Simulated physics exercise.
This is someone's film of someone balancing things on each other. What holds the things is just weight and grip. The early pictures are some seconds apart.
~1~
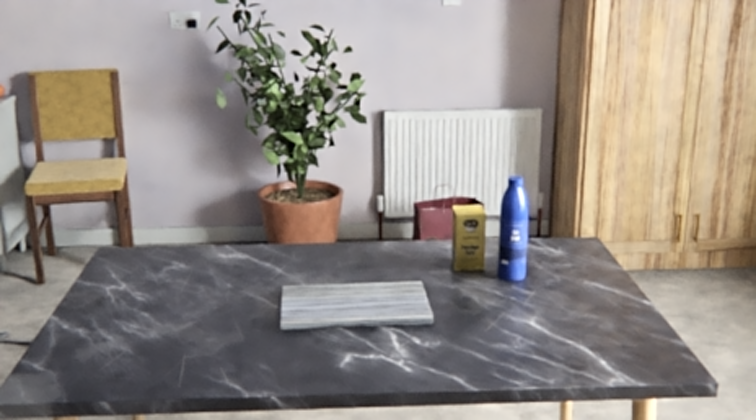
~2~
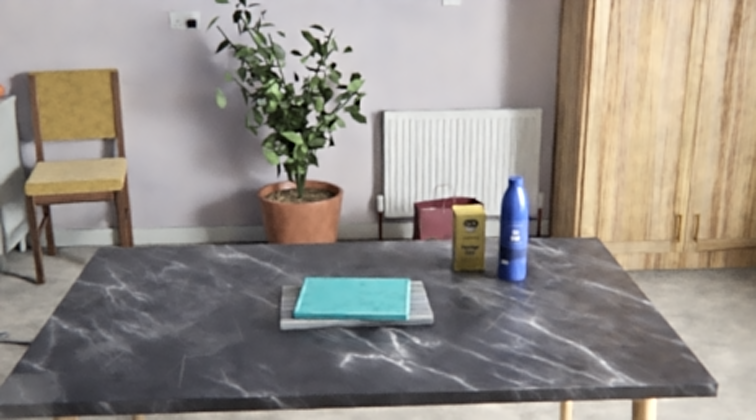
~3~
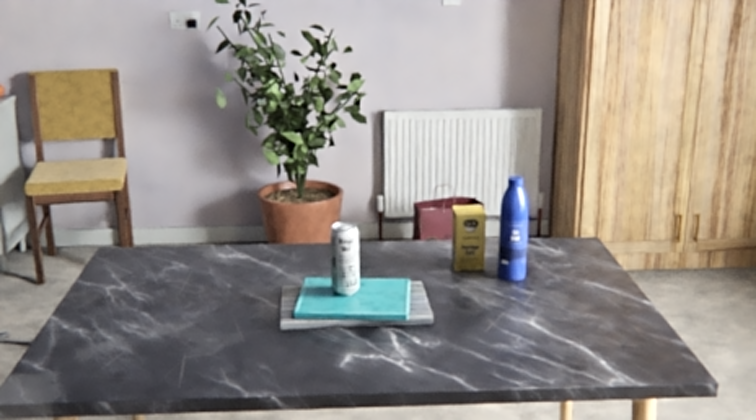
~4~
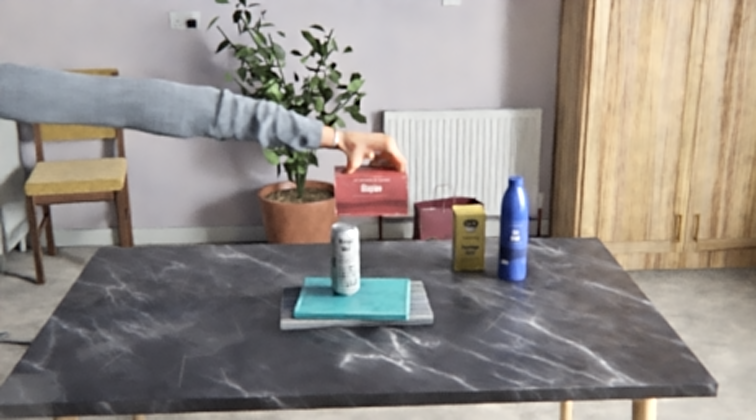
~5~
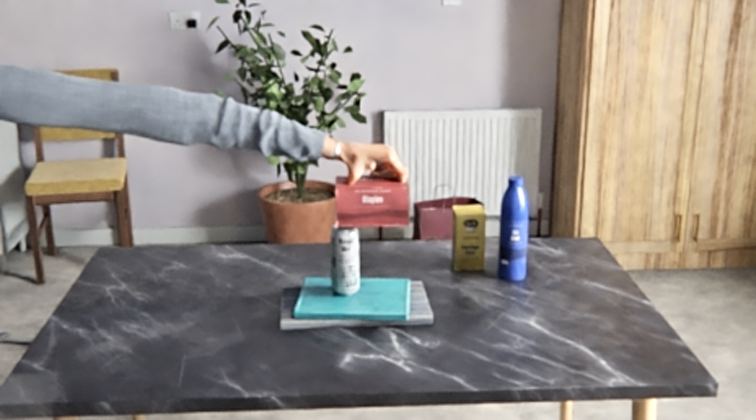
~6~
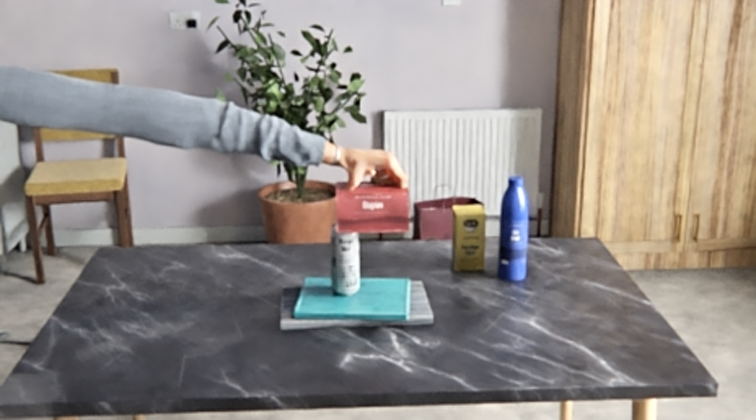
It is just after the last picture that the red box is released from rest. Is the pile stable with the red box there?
Some of it tumbles.
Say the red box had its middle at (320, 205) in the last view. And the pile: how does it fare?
In the end the pile crashes down.
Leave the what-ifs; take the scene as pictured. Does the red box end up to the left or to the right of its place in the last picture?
It heads rightwards.
Then, 0.40 s past the last view, red box now fallen.
Then, 0.60 s past the last view, things are still on the move.
Finally, fallen, red box; the other 5 still in place. Final places as the last picture's camera would see them, red box near (471, 288). The pile comes apart.
